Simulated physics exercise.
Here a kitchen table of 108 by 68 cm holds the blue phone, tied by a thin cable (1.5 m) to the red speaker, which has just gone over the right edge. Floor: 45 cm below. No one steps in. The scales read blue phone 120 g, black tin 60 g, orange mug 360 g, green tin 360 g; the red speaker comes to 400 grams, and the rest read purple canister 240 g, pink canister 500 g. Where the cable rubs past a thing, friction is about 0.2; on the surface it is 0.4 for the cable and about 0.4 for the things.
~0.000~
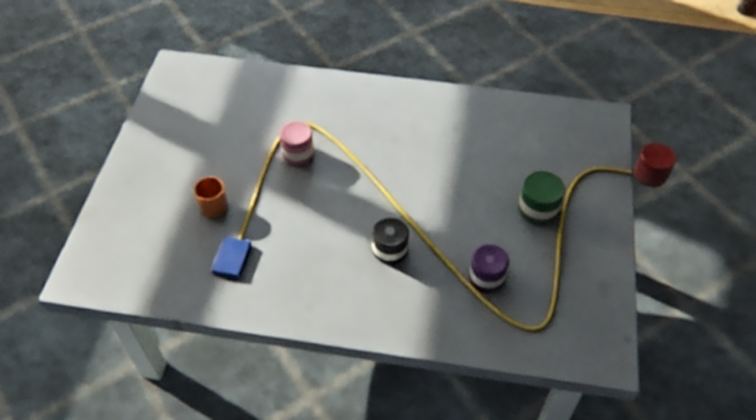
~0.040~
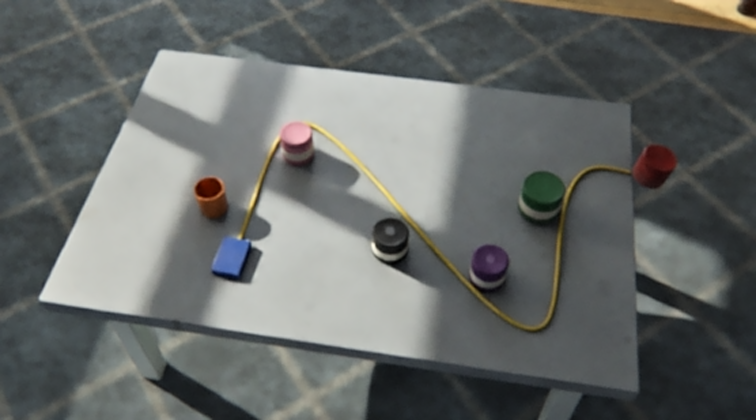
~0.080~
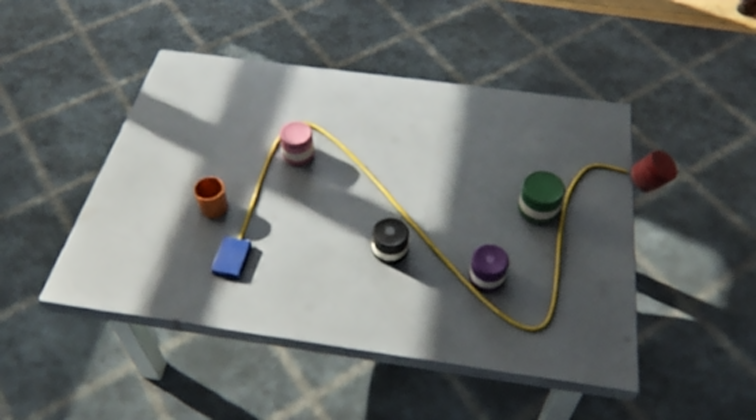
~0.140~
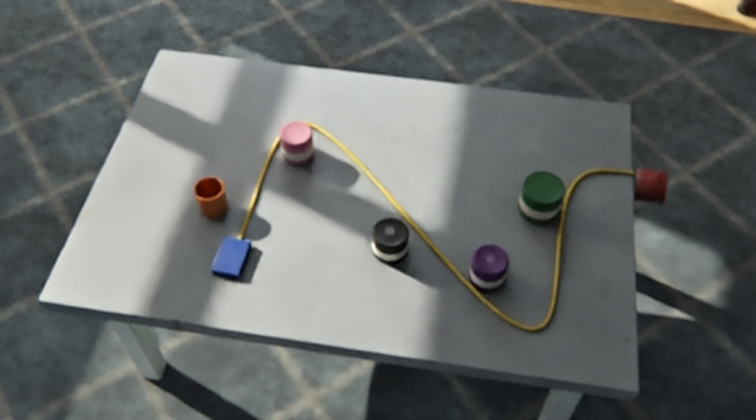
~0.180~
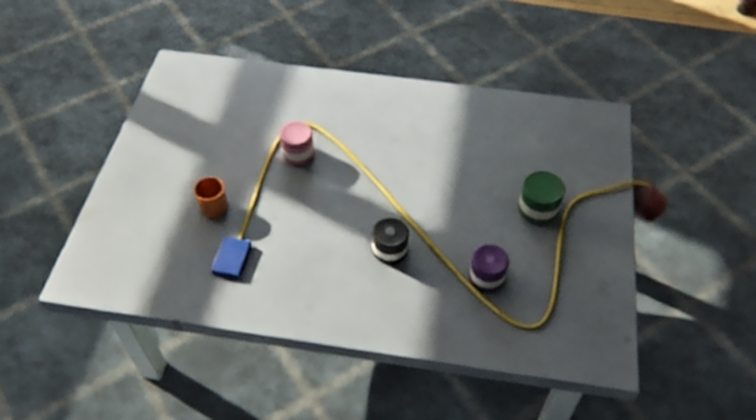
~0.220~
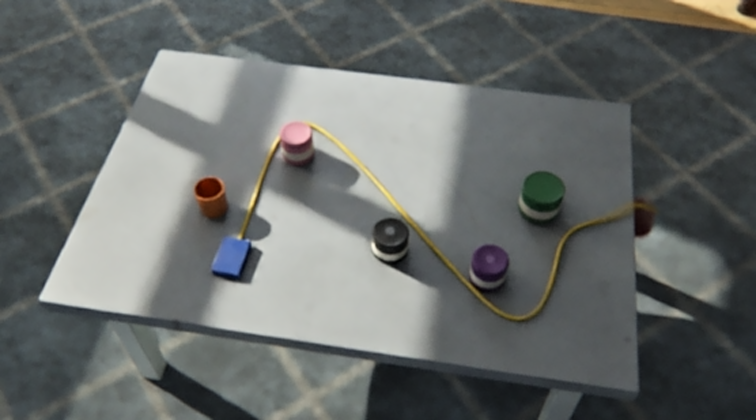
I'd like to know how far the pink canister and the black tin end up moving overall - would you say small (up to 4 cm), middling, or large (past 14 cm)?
I would say the pink canister moves a small distance, the black tin moves a small distance.
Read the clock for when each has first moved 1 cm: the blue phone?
Blue phone: 0.38 s.
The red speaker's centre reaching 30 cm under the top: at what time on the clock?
Estimate: About 0.30 s.
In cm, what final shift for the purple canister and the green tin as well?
For the purple canister it's 2 cm, while the green tin comes to 0 cm.
By 0.5 s, the cable's tail end at (244, 233); purple canister 2 cm off its start, blue phone 2 cm off its start, red speaker over the edge.
By 0.7 s, the cable's tail end at (244, 233); purple canister 2 cm off its start, blue phone 2 cm off its start, red speaker over the edge.
By 1.0 s, the cable's tail end at (244, 233); purple canister 2 cm off its start at (494, 249), blue phone 2 cm off its start at (235, 247), red speaker over the edge.
By 1.2 s, the cable's tail end at (244, 233); purple canister 2 cm off its start, blue phone 2 cm off its start, red speaker over the edge.
By 2.4 s, the cable's tail end at (244, 233); pink canister 0 cm off its start at (296, 134), black tin 0 cm off its start at (391, 232), purple canister 2 cm off its start at (494, 249), blue phone 2 cm off its start at (235, 247).
